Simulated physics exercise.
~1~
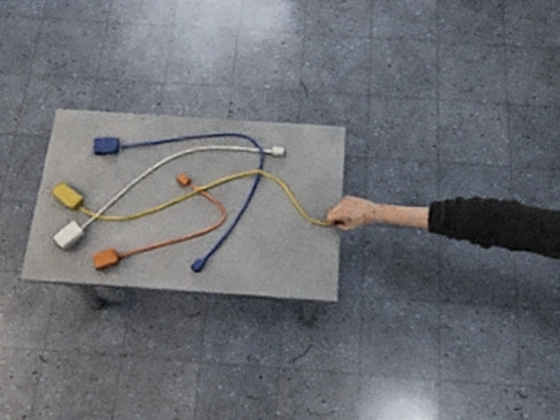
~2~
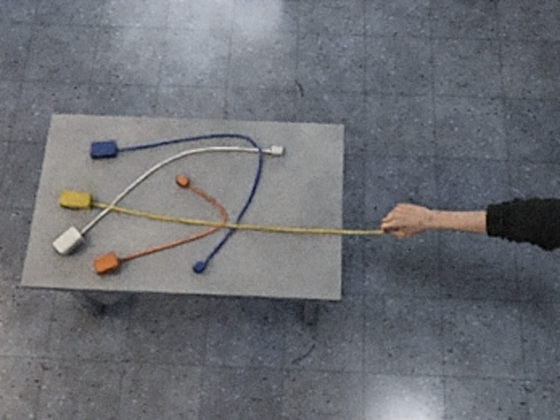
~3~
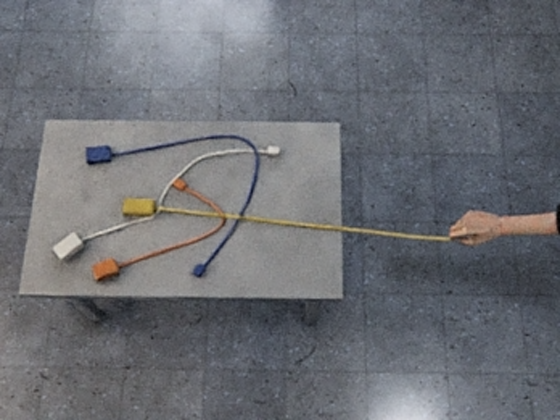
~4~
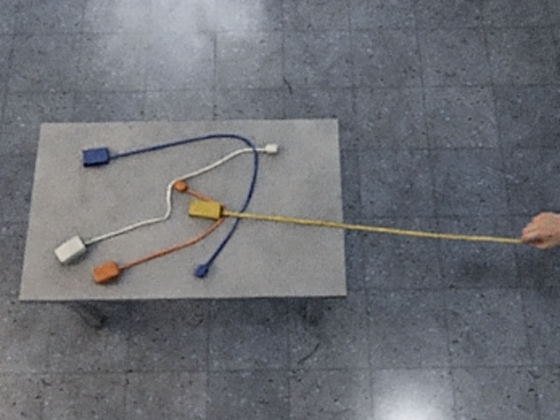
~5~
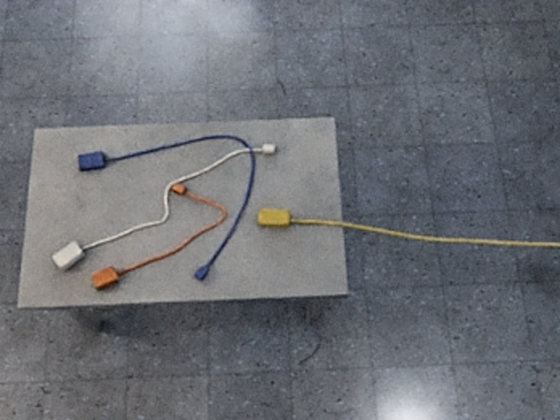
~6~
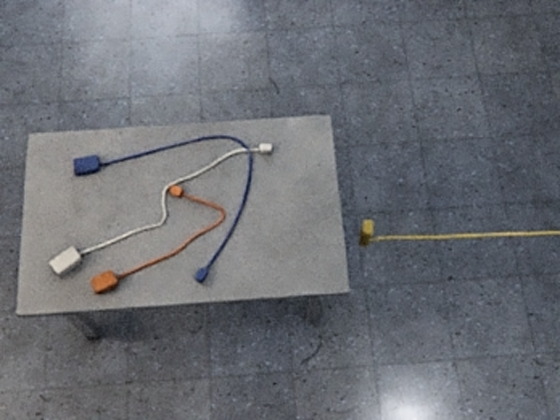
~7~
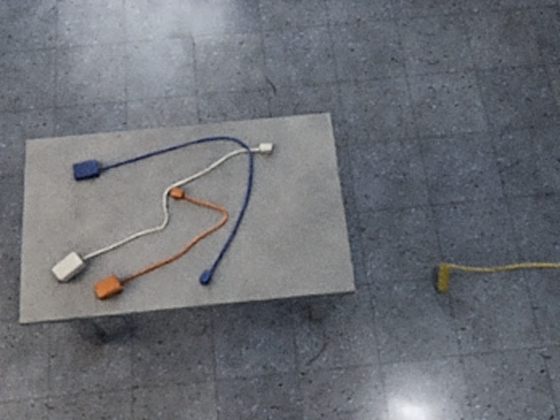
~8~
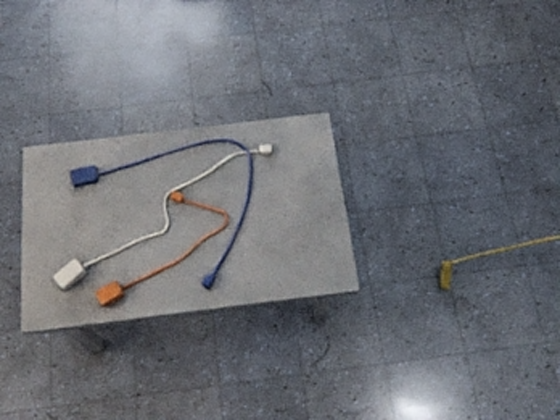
The clip opens on a grey table seen from above, where blue, white, yellow and orange leads lie in a loose tangle, each with a blocky charger toward the left. A hand in a dark sleeve grips the end of the yellow lead and pulls it right until it straightens. The yellow charger slides across the tabletop, and the white lead bends into a new curve as it passes. The hand leaves view while the charger keeps moving, then tips off the right edge. It ends down beyond the table, still attached to its lead, while the other three remain on top.
